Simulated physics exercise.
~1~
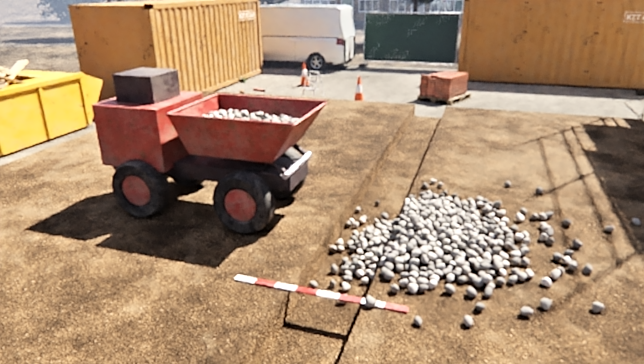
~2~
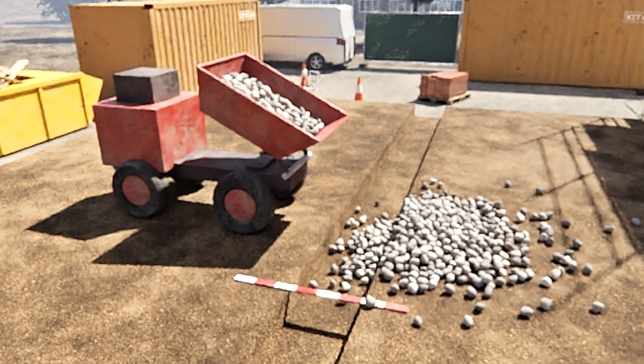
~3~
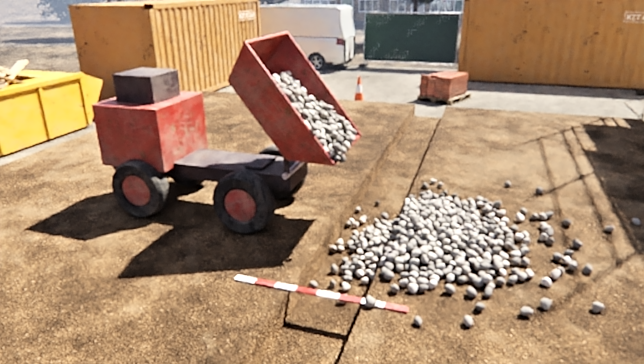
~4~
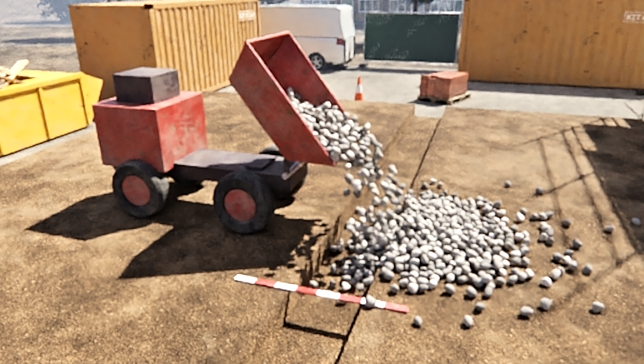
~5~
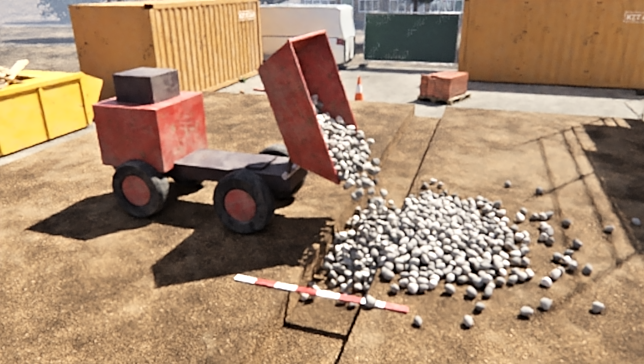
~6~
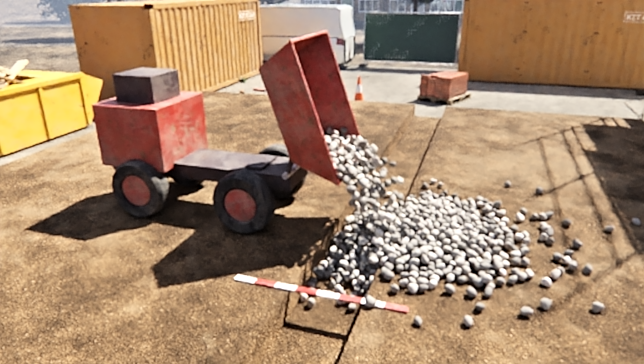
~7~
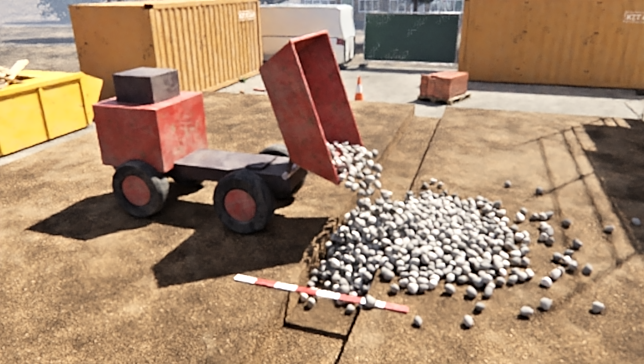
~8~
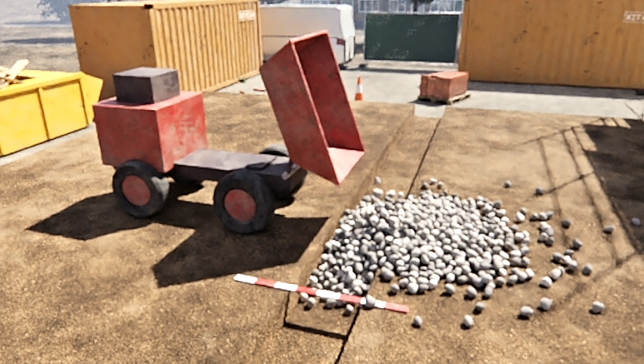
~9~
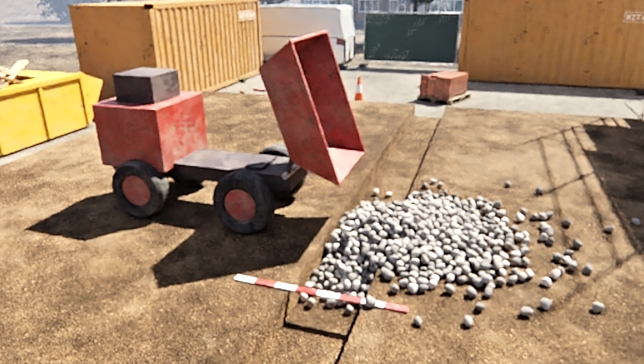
A red dumper's skip tips up in stages and empties its stones beside the earlier pile, enlarging it.
